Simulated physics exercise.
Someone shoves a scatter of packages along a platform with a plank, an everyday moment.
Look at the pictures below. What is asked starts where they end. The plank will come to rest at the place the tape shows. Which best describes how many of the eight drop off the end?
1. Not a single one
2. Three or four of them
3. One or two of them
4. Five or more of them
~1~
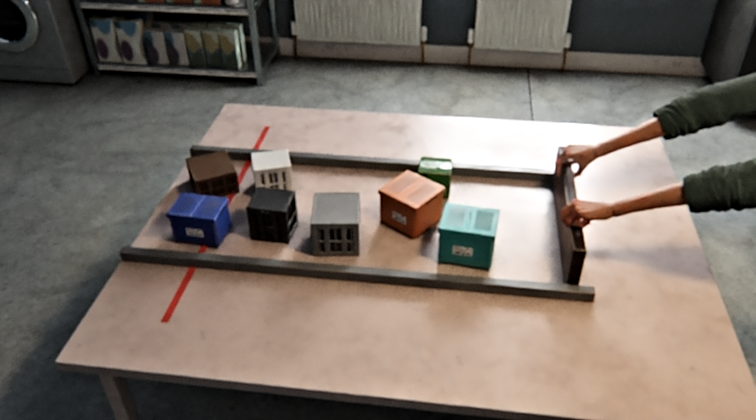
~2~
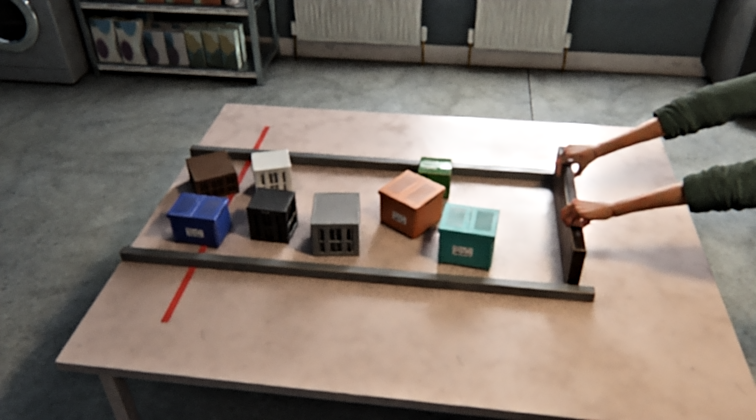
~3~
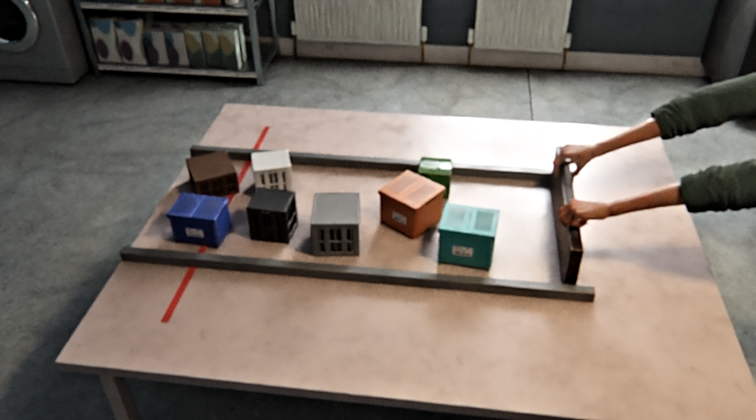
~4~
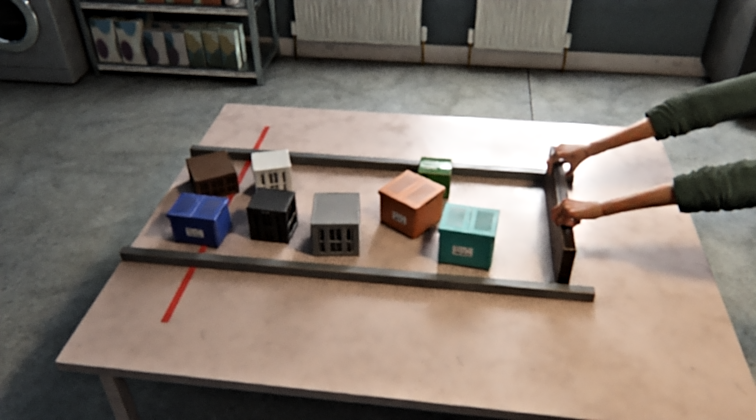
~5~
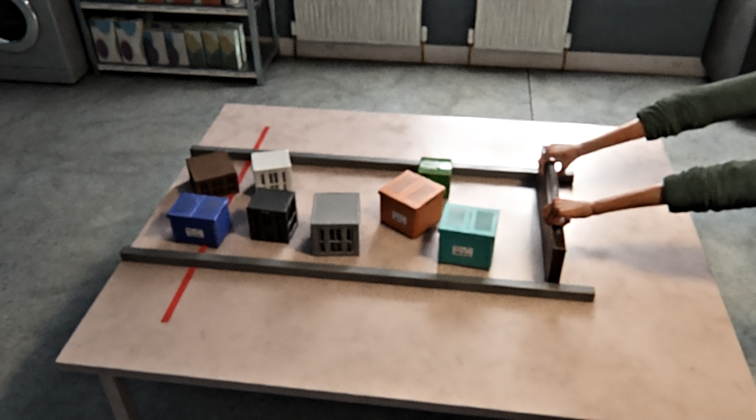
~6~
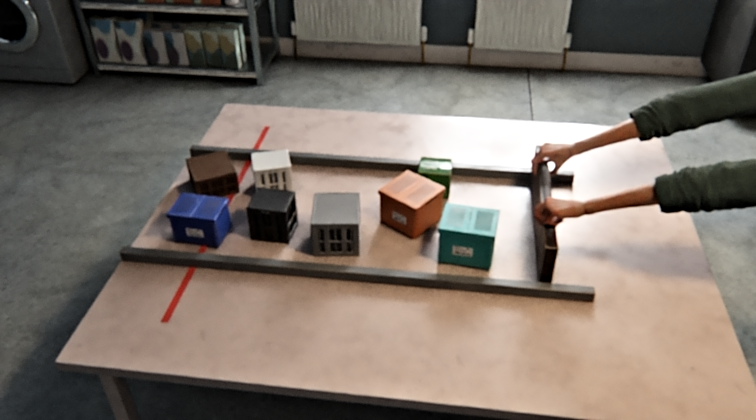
2, three or four of them.
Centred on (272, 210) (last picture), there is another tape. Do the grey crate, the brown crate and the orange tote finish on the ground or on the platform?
In the end the grey crate keeps its place, the brown crate keeps its place and the orange tote keeps its place.
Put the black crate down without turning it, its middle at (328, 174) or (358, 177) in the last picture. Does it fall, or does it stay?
In that order: Keeps its place, then keeps its place.
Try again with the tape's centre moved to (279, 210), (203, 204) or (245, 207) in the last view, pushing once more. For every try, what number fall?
So, reaching the ground: 1, then 5, then 3.
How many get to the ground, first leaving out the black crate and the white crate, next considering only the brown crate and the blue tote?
That gives 2 in the first case, then 2 in the second.
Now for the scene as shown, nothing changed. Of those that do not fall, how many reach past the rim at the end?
My count gives 1.
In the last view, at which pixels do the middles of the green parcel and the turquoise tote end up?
Same order as the question: First (226, 161), second (183, 215).
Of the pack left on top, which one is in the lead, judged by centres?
That's the white crate.
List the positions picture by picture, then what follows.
Brown crate (213, 176); blue tote (201, 220); white crate (272, 174); plank (567, 213); tape (225, 206), in the first picture.
Blue tote (201, 221); turquoise tote (468, 237), in the second picture.
White crate (272, 175); orange tote (411, 205), in the third picture.
Brown crate (213, 176); grey crate (337, 224), in the fourth picture.
Blue tote (201, 221); plank (549, 211), in the fifth picture.
Brown crate (213, 176); blue tote (201, 221); white crate (272, 175); plank (542, 211); tape (225, 206), in the sixth picture.
Early on, none off yet; brown crate at rest near (213, 176); blue tote at rest near (201, 221); white crate at rest near (272, 175).
Finally, the number that fall off is three or four; lost, grey crate, black crate, blue tote and brown crate.
